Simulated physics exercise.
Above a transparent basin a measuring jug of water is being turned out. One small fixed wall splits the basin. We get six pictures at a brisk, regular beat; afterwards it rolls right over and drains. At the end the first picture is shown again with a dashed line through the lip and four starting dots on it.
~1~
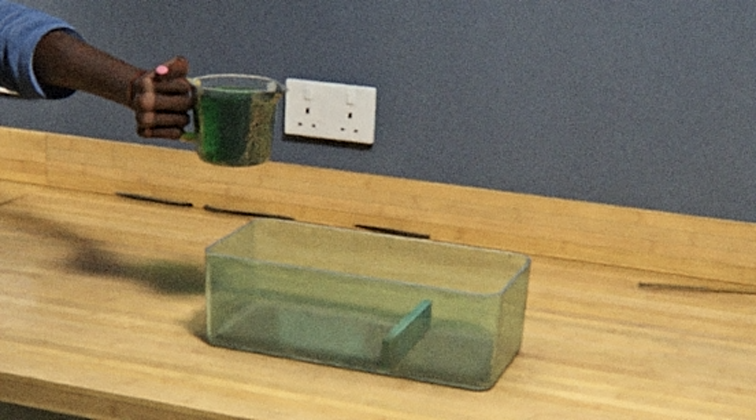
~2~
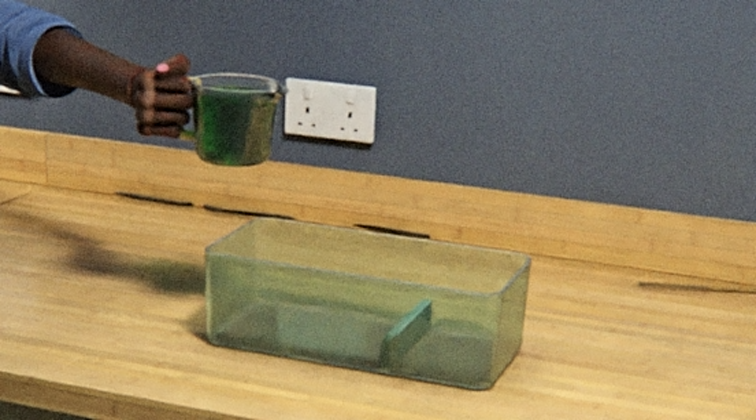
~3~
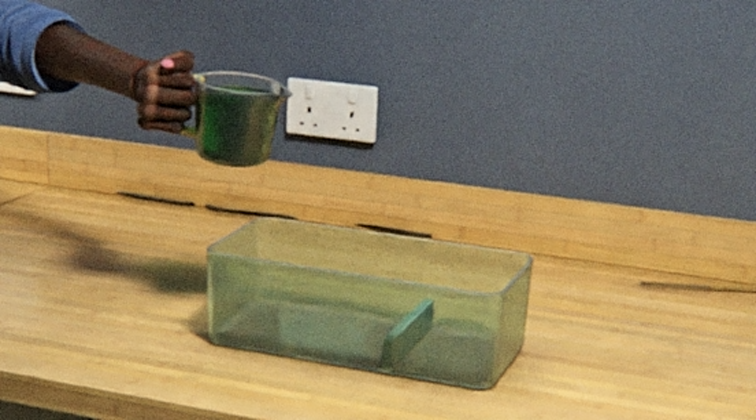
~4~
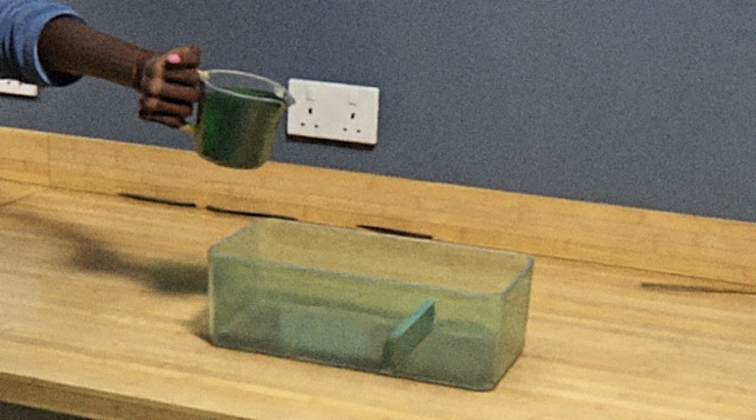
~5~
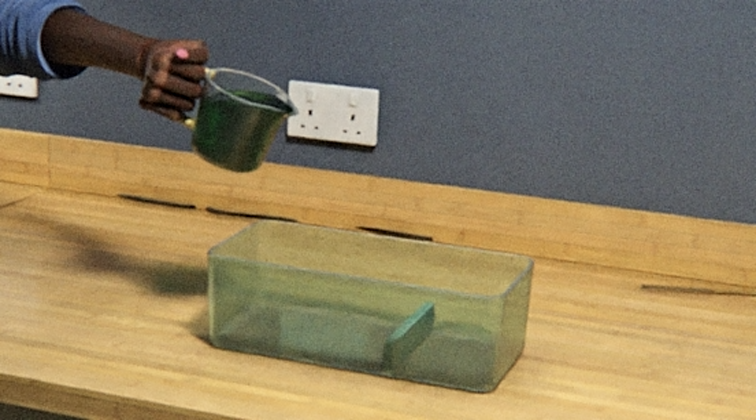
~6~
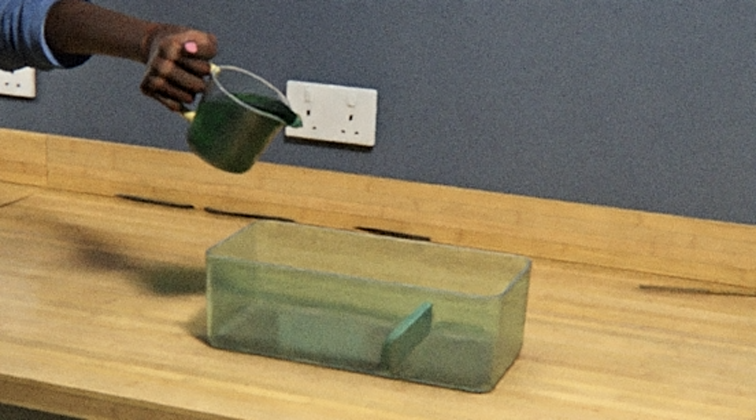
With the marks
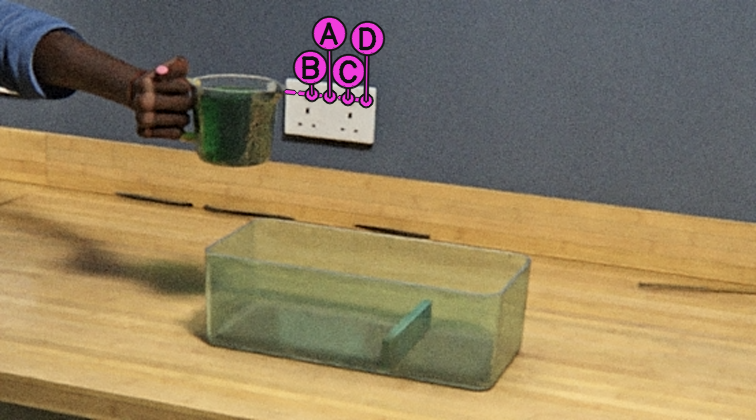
A hand held a clear jug of green liquid above a see-through basin with a low divider, then gradually tilted it to the right until the liquid just came over the lip.
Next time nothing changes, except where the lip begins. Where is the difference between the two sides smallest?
Choose D.
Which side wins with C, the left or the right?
The left one.
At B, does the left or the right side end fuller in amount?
The left one.
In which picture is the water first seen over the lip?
Picture 6.
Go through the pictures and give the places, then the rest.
Upright, lip at (286, 91); basin from (208, 341) to (493, 390); top of the wall at (408, 319); nothing has left yet, in the first picture.
Upright, lip at (286, 92); nothing has left yet, in the second picture.
Tipped about 5°, lip at (290, 96); nothing has left yet, in the third picture.
Tipped about 11°, lip at (294, 103); nothing has left yet, in the fourth picture.
Tipped about 19°, lip at (296, 114); nothing has left yet, in the fifth picture.
Tipped about 28°, lip at (295, 124); water is over the lip, down to (295, 124), in the sixth picture.
In magenta, A at (329, 96); B at (312, 94); C at (347, 98); D at (366, 100).
For place A, about 90 % ends left of the wall and 7 % right of it; 3 % is lost outside.
For place B, about 91 % ends left of the wall and 7 % right of it.
For place C, about 88 % ends left of the wall and 10 % right of it.
For place D, about 51 % ends left of the wall and 48 % right of it.
